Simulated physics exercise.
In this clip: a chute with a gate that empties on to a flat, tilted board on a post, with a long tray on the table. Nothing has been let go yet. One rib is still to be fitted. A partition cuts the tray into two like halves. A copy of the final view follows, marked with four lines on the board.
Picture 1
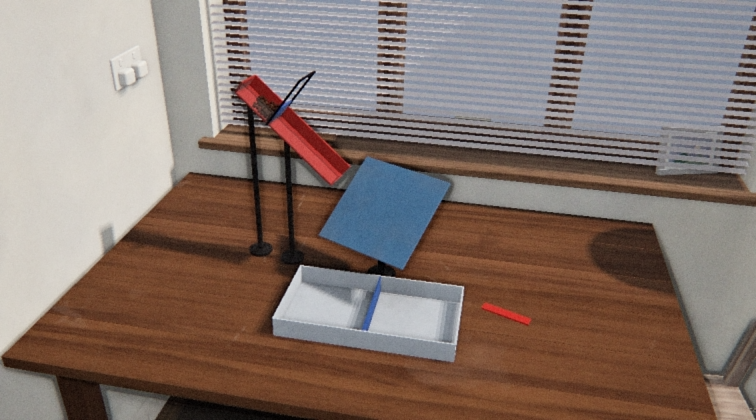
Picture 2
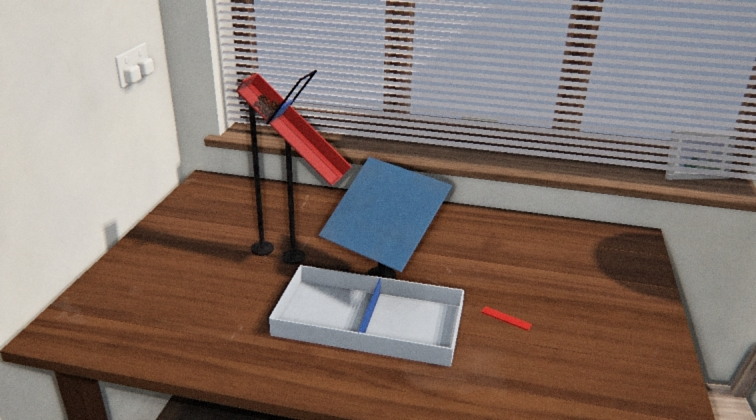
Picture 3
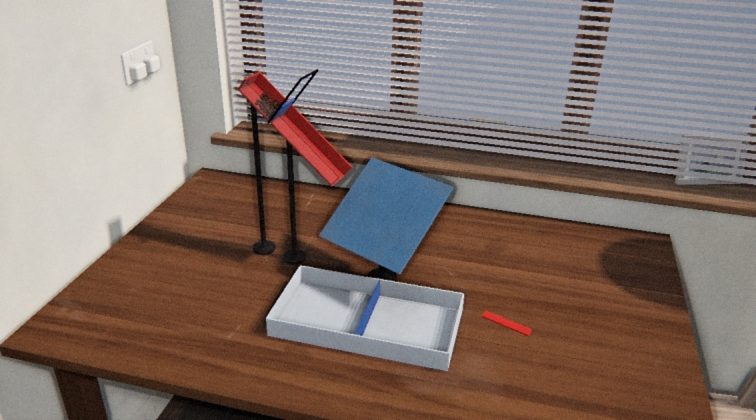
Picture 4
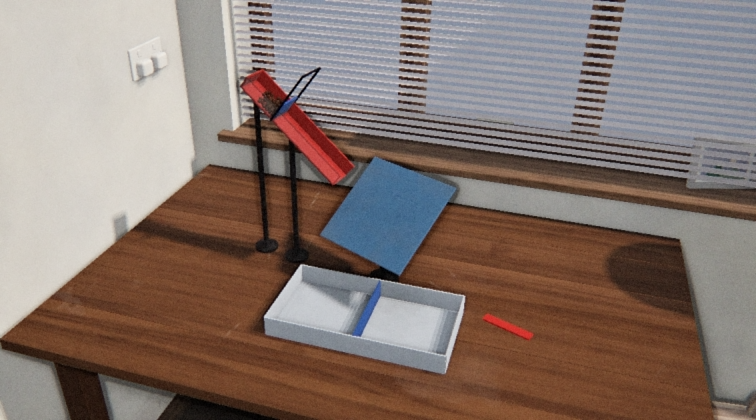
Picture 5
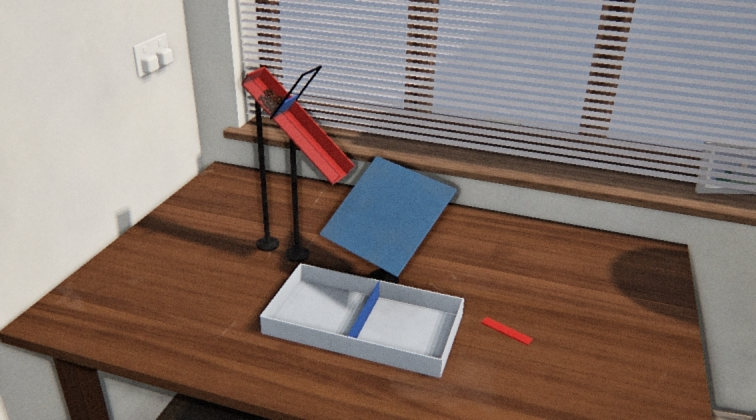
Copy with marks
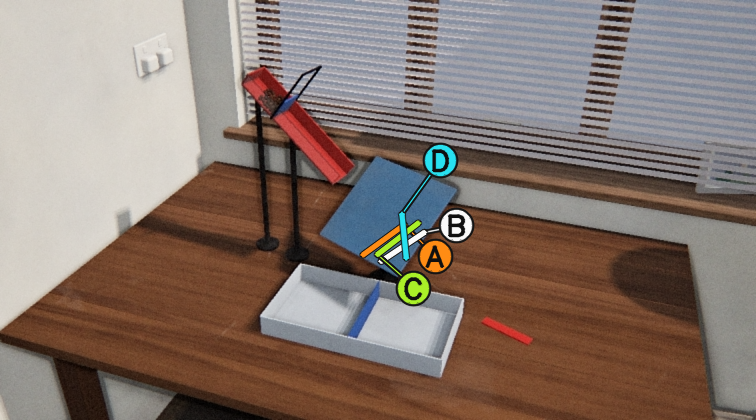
A red chute with its gate shut stood above a tilted blue board and a divided white tray on a wooden table, and nothing moved except the view, which shifted slightly around them.
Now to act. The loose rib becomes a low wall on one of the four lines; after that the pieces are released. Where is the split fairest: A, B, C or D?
D.
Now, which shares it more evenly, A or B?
Line B.
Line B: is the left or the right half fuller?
The left half.
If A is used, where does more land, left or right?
The left half.
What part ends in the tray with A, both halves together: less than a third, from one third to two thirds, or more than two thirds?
Line A gives more than two thirds.
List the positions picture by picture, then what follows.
Load behind the gate at (268, 110), allspice berries; lip of the chute at (337, 180), sloping fairly steeply, in the first picture.
Middle of the board at (384, 210), tilted fairly steeply; middle of its low edge at (358, 253); of its high edge at (409, 170), in the second picture.
Front corners of the tray at (267, 318) and (449, 353); front end of its middle wall at (355, 335); gate still shut at (286, 105), in the third picture.
Middle of the load at (274, 106); lip at (340, 180), in the fourth picture.
Middle of the load at (275, 104); lip at (340, 179), in the fifth picture.
On the marked copy, line A from (404, 224) to (363, 254); line B from (424, 232) to (381, 261); line C from (418, 223) to (377, 254); line D from (401, 214) to (406, 258).
With A, of what is caught, nearly all in the left half, a stray few in the right.
With B, of what is caught, most in the left half, about a quarter in the right.
With C, of what is caught, nearly all in the left half, a small part in the right.
With D, of what is caught, about a third in the left half, about two thirds in the right.
